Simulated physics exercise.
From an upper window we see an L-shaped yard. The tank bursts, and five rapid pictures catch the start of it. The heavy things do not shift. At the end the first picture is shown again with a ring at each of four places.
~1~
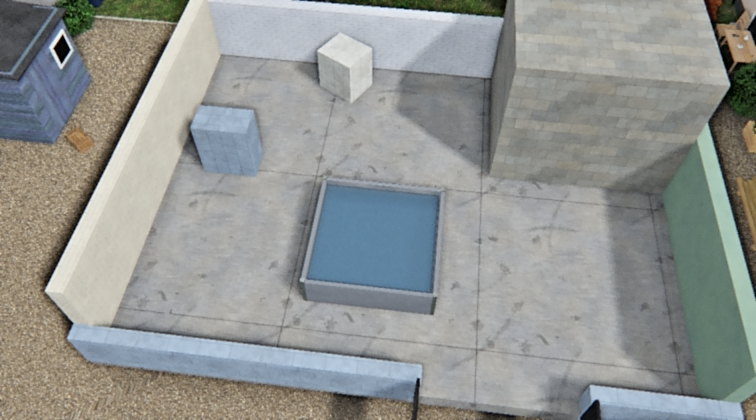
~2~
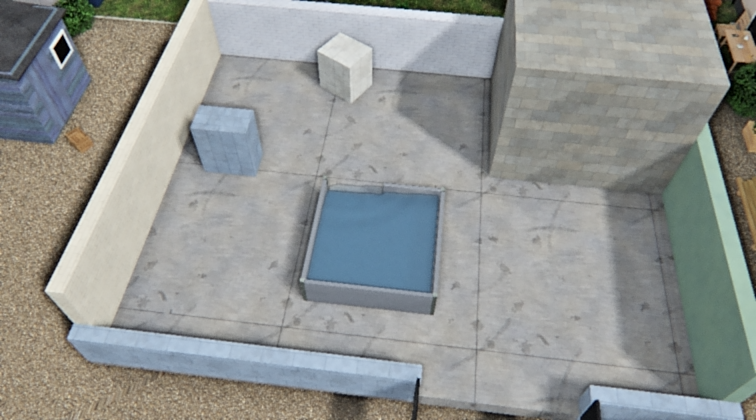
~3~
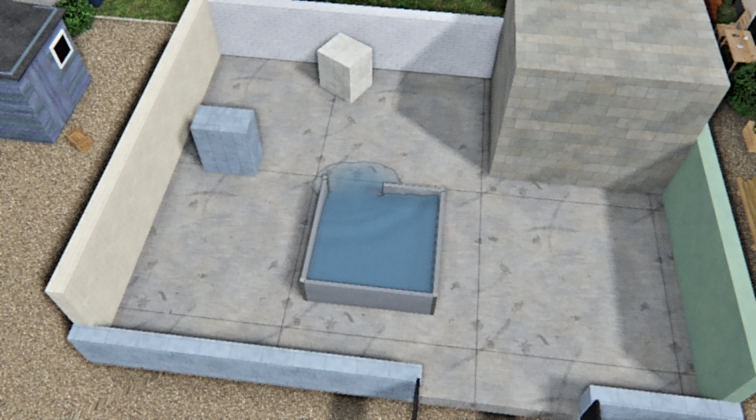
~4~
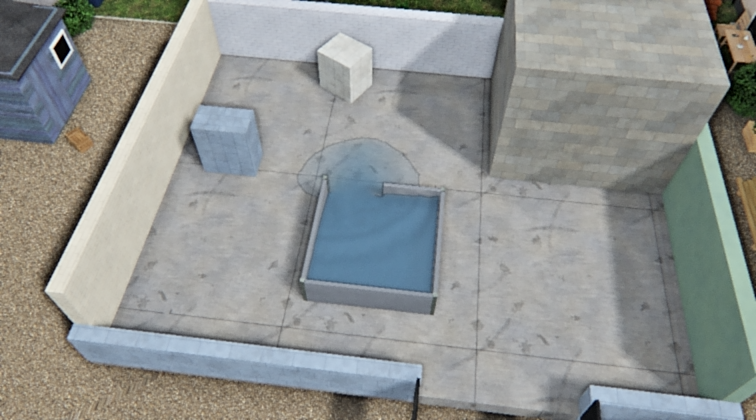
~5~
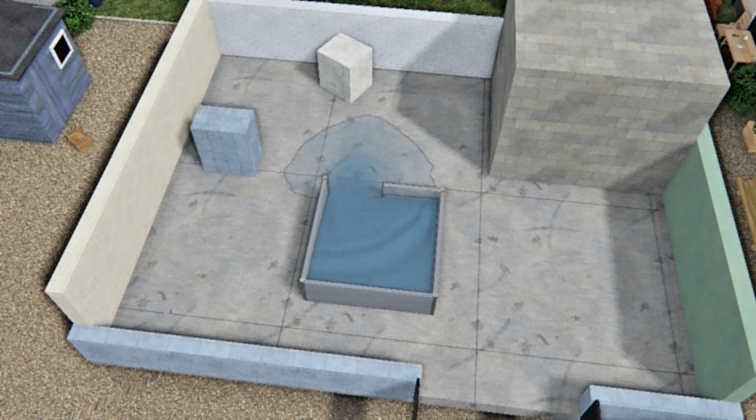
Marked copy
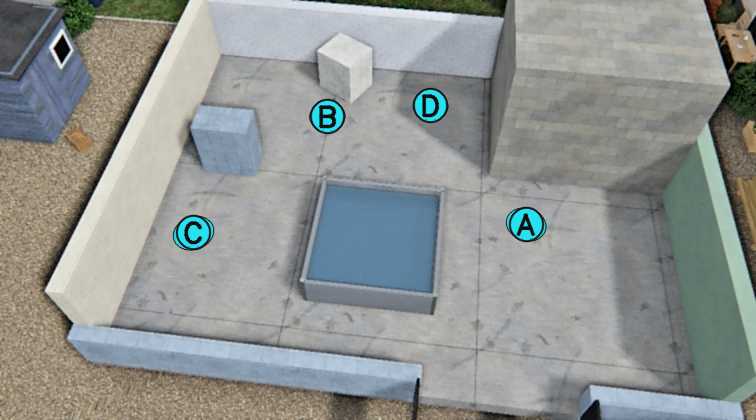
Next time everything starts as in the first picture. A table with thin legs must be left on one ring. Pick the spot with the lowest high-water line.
Take A.
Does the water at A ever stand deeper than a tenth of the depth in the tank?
No.
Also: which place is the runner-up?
The answer is C.
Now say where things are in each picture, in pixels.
In the first picture, tank full, its middle at (376, 236); open gate at (504, 379).
In the second picture, water covers 1 % of the ground, its front hidden from here.
In the third picture, front seen at (379, 167), 3 % of the ground wet.
In the fourth picture, front seen at (377, 143), 5 % of the ground wet.
In the fifth picture, front seen at (363, 118), 9 % of the ground wet.
On the marked copy, A at (526, 224); B at (327, 116); C at (193, 232); D at (430, 105).
Choosing A, the water peaks at about 3 % of the depth that stood in the tank.
Choosing B, the water peaks at about 24 % of the depth that stood in the tank.
Choosing C, the water peaks at about 9 % of the depth that stood in the tank.
Choosing D, the water peaks at about 26 % of the depth that stood in the tank.
